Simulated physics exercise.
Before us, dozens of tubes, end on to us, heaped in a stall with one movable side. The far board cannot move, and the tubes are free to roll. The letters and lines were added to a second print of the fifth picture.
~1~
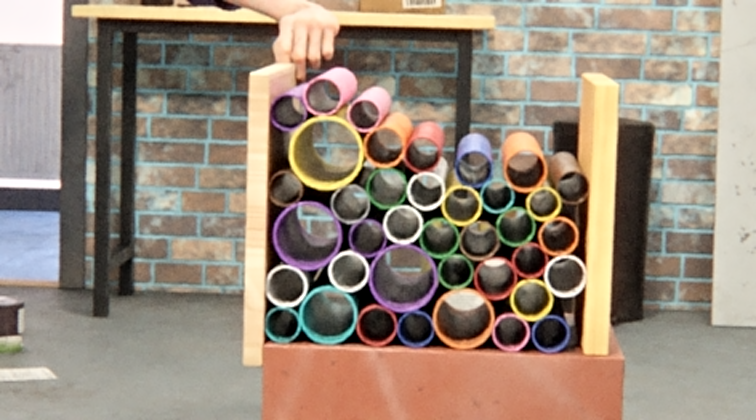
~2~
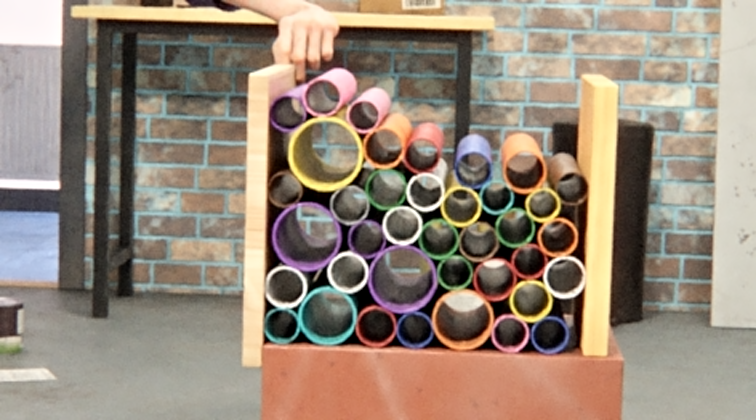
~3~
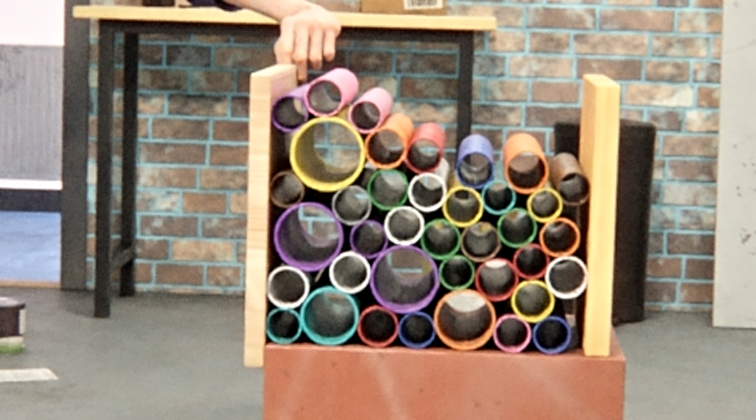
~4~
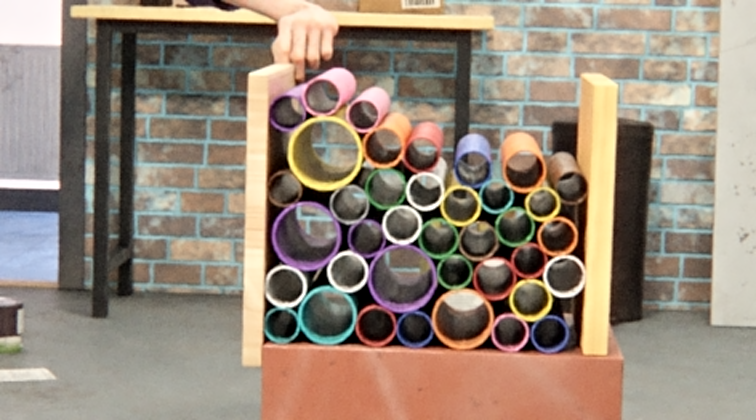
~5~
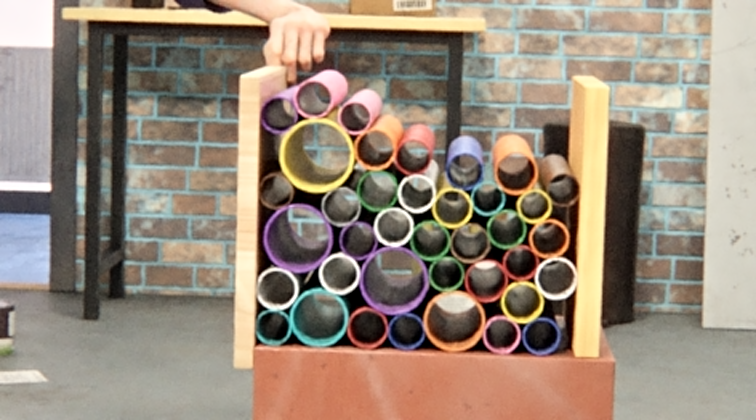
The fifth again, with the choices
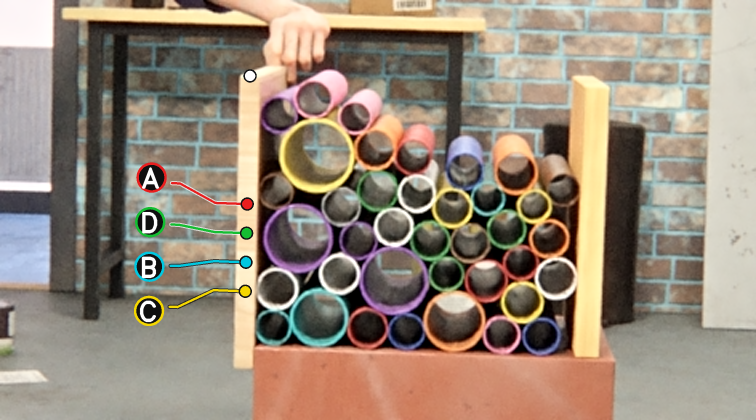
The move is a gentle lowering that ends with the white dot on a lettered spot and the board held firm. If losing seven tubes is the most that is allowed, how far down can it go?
The last mark within the limit is C.
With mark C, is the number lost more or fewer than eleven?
At C, fewer than eleven.
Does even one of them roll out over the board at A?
At A: Yes.
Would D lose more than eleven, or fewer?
At D, fewer than eleven.
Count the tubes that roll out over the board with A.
The count is two.
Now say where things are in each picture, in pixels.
The first picture shows an orange tube (525, 170); side board (273, 203); a turquoise tube (283, 324).
The second picture shows a turquoise tube (282, 325); a pink tube (510, 334).
The third picture shows a purple tube (309, 237); a green tube (441, 239).
The fourth picture shows a red tube (529, 261); a green tube (387, 189).
The fifth picture shows a blue tube (465, 171); an orange tube (516, 173); side board (264, 206).
On the marked copy, A at (247, 204); B at (246, 262); C at (245, 291); D at (246, 233); the white dot at (250, 76).
With C. Early on, top of the board (259, 167).
Further on, top of the board (257, 268).
At the end, top of the board (256, 291), five out over the board.
As for the rest, A two out over the board; B five out over the board; D five out over the board.
